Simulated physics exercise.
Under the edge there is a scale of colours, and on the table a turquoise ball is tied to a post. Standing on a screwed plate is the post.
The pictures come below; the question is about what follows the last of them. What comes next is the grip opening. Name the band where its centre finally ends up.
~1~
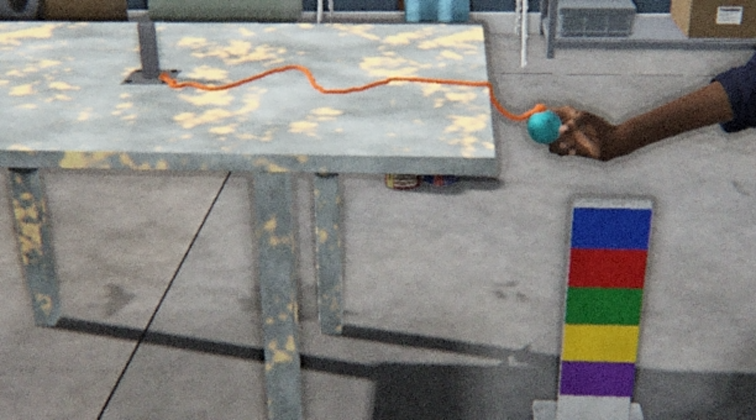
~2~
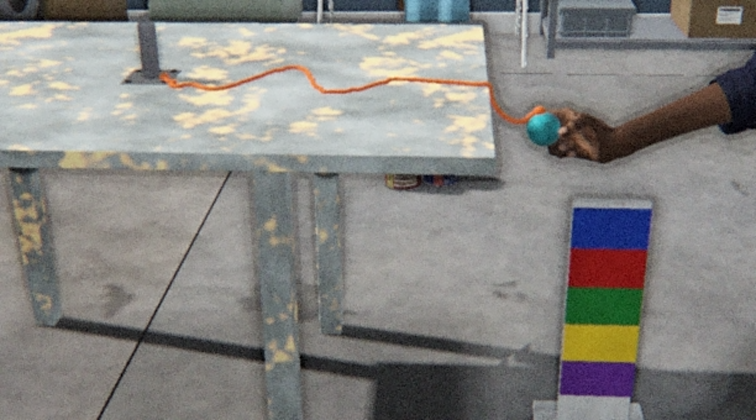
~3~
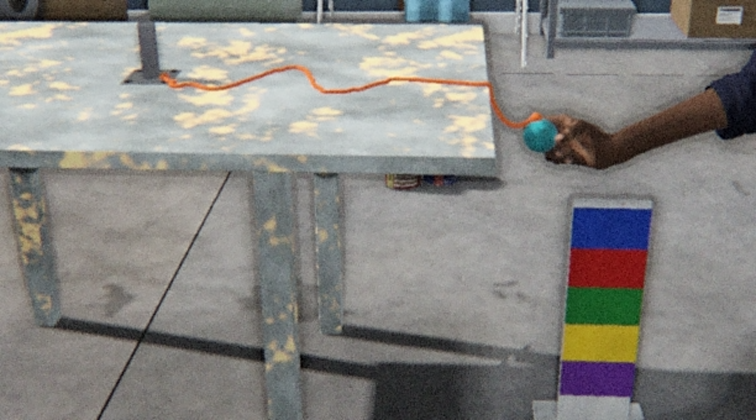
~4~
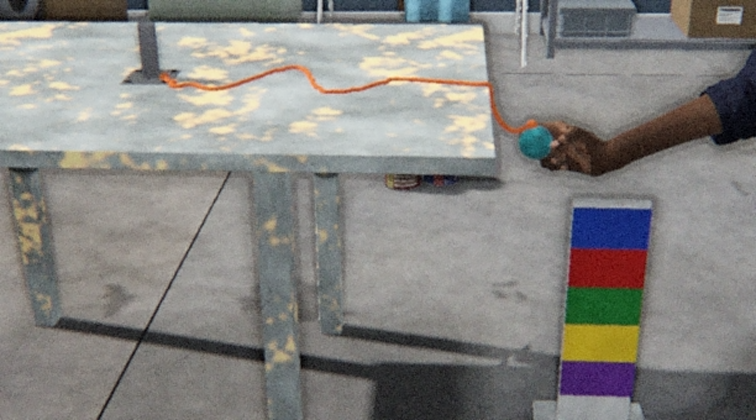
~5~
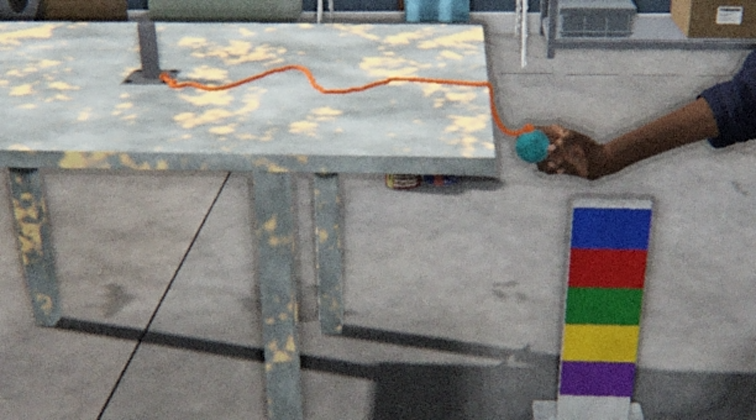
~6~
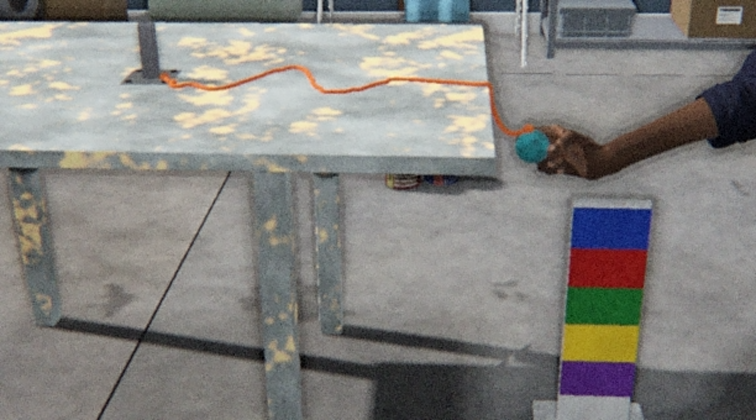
Its centre finishes at the green band.
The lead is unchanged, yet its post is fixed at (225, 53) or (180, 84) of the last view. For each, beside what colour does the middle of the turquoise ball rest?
Result 1: Yellow. Result 2: Yellow.
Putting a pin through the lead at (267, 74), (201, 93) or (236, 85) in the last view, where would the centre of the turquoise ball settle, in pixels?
Readings in order - (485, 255), (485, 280), (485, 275).
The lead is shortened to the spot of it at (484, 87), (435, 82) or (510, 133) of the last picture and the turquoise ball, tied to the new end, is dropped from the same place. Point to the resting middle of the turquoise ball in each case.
Cut 1: About (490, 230). Cut 2: About (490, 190). Cut 3: About (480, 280).
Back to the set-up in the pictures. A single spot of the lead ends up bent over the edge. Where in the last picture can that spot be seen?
(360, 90), approximately.
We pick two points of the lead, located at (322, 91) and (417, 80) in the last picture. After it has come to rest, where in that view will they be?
Point one to (448, 82), point two to (487, 156).
Soon after, ball near (510, 281); level with red.
After that, ball near (463, 296); level with green.
In the end, ball near (481, 300); level with green. Its middle rests at the green band.
